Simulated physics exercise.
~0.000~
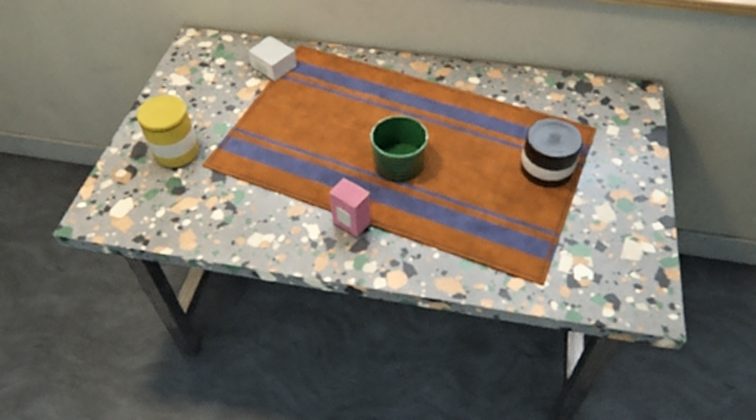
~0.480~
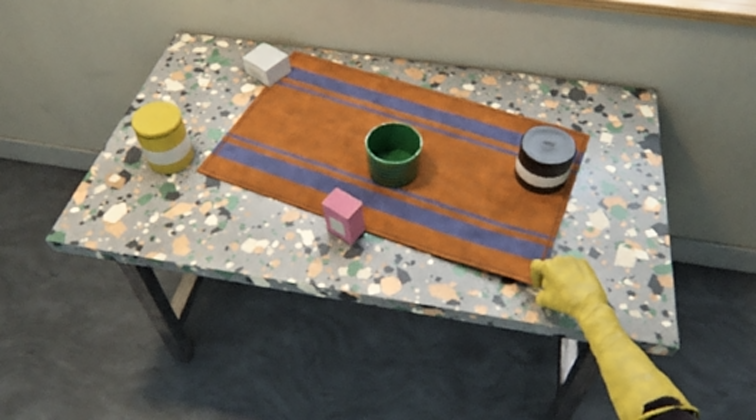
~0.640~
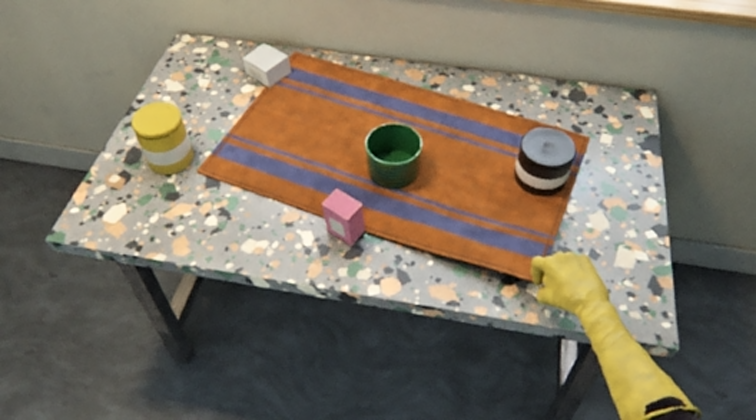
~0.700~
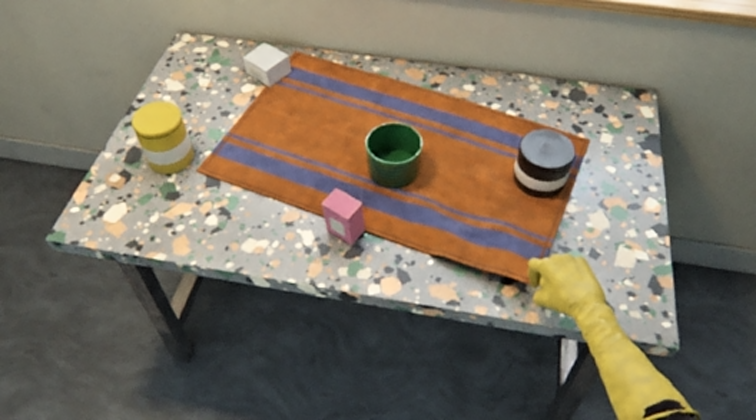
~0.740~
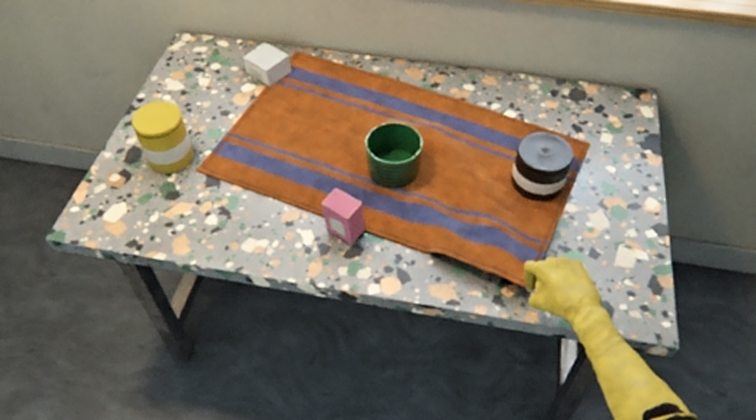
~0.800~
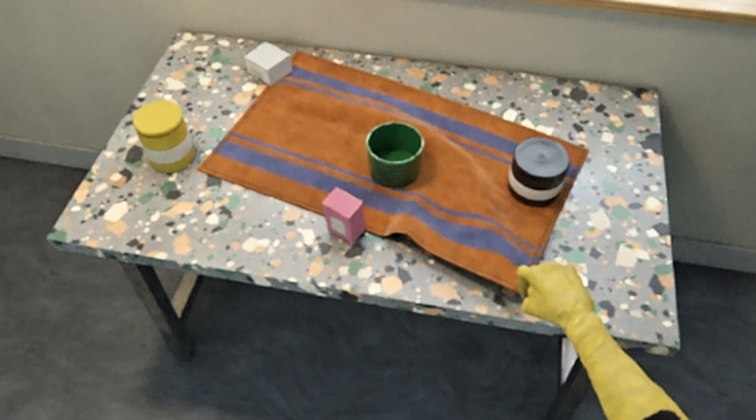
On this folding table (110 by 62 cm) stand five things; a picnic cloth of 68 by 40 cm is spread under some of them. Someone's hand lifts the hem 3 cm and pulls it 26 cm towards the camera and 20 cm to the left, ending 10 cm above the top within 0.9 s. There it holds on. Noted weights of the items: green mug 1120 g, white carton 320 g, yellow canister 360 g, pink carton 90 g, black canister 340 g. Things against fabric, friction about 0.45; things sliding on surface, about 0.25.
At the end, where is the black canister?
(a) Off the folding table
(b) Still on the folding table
Answer: A.
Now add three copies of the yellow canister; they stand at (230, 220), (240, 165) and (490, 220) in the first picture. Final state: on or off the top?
In order: Holds on; holds on; comes off.
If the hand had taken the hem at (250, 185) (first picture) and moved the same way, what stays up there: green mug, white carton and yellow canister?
Note - green mug: Still on top; white carton: Still on top; yellow canister: Still on top.
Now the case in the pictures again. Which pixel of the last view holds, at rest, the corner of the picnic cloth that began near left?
Around (286, 123).
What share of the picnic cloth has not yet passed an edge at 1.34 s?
Some 80 in a hundred.
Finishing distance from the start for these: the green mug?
Measured: Green mug displaced by 20 cm.
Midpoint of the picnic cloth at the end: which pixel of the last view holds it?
Centre in the last view: Approx. (420, 228).
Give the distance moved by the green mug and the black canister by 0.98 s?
The green mug is 2 cm out, the black canister 10 cm.
After 1.0 s, 100 % of the picnic cloth is still over the top; black canister 12 cm off its start, green mug 2 cm off its start, pink carton 2 cm off its start.
After 1.2 s, 95 % of the picnic cloth is still over the top; black canister 23 cm off its start, green mug 9 cm off its start, pink carton 6 cm off its start.
After 1.3 s, 80 % of the picnic cloth is still over the top; black canister 34 cm off its start at (514, 299), green mug 15 cm off its start at (394, 207), pink carton 8 cm off its start at (301, 218).
After 1.5 s, 75 % of the picnic cloth is still over the top; black canister over the edge, green mug 19 cm off its start, pink carton 8 cm off its start.
After 3.1 s, 75 % of the picnic cloth is still over the top; black canister over the edge, green mug 19 cm off its start at (391, 224), pink carton 8 cm off its start at (300, 218).
